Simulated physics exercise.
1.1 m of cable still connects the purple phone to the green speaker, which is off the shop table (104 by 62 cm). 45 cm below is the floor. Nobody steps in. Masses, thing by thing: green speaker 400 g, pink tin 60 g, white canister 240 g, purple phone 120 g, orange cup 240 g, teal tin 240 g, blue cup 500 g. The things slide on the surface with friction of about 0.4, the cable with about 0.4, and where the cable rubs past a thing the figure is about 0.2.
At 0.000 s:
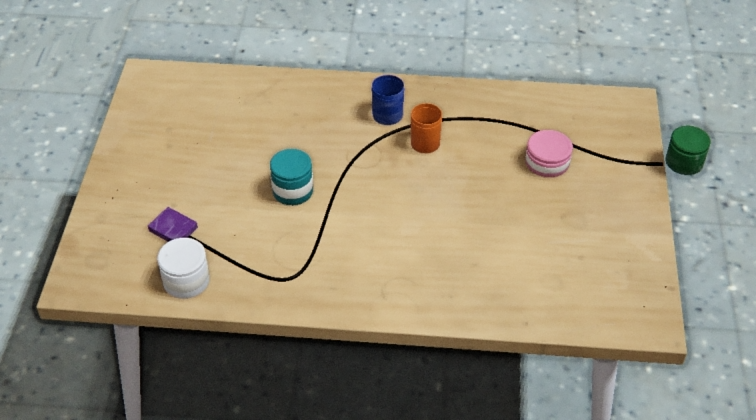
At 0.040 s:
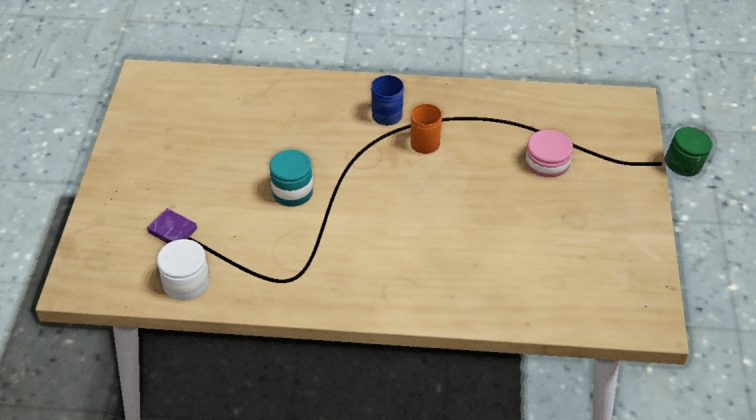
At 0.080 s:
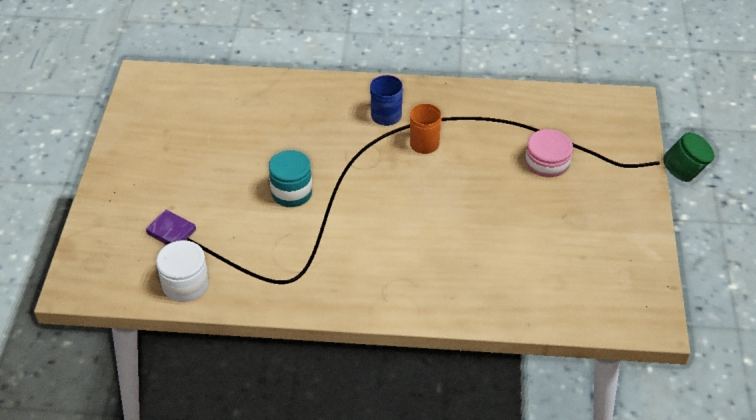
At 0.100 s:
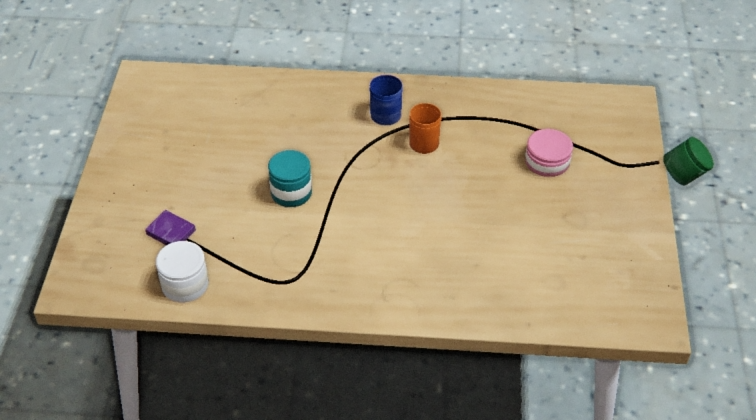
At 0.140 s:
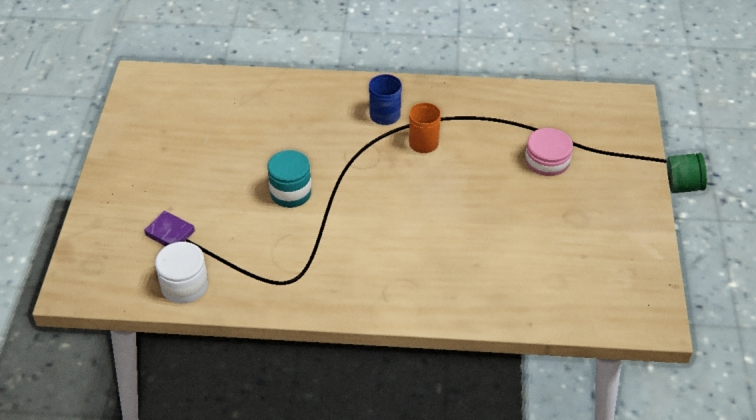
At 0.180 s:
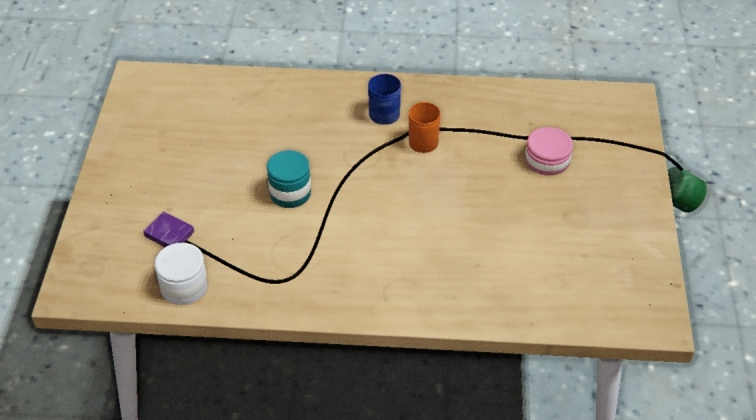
A pale wooden shop table stands on a speckled blue-grey floor, seen from above at an angle. A purple phone and white canister sit at left, a teal tin nearby, blue and orange cups toward the back, a pink tin at right, and a green speaker at the right edge, with a black cable winding across. The speaker tilts, turns and sinks past the edge, and the cable's right part shifts.
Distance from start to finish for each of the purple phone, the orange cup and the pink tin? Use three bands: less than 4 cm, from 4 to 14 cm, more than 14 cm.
Purple phone: More than the upper limit, orange cup: In the middle range, pink tin: Less than the lower limit.
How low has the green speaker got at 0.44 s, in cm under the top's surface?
Depth below the top: Around 40 cm.
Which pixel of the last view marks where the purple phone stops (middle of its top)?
Top at rest: About (290, 222).
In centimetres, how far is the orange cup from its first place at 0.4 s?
Looks like close to 6 cm, more or less.
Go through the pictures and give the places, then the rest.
Purple phone (172, 224); orange cup (427, 114); pink tin (550, 145); cable runs through (601, 156) (487, 120) (375, 142) (324, 224) (241, 266), in the first picture.
Green speaker (692, 139); cable runs through (600, 156) (375, 142) (241, 268), in the second picture.
Green speaker (689, 157); cable runs through (600, 156) (374, 142) (240, 269), in the third picture.
Green speaker (689, 161); cable runs through (600, 156) (373, 142) (240, 269), in the fourth picture.
Green speaker (687, 173); cable runs through (603, 152) (373, 142) (240, 270), in the fifth picture.
Purple phone (168, 228); orange cup (425, 113); pink tin (550, 142); cable runs through (627, 145) (503, 135) (388, 144) (324, 222) (240, 271), in the sixth picture.
By 0.4 s, the cable's tail end at (263, 197); purple phone 16 cm off its start, orange cup 6 cm off its start, green speaker over the edge.
By 0.7 s, the cable's tail end at (296, 212); purple phone 20 cm off its start, orange cup 7 cm off its start, green speaker over the edge.
By 0.9 s, the cable's tail end at (296, 212); purple phone 20 cm off its start at (290, 222), orange cup 7 cm off its start at (445, 136), green speaker over the edge.
By 1.2 s, the cable's tail end at (296, 212); purple phone 20 cm off its start, orange cup 7 cm off its start, green speaker over the edge.
By 2.4 s, the cable's tail end at (296, 212); purple phone 20 cm off its start at (290, 222), orange cup 7 cm off its start at (445, 136), pink tin 0 cm off its start at (551, 143), green speaker over the edge.
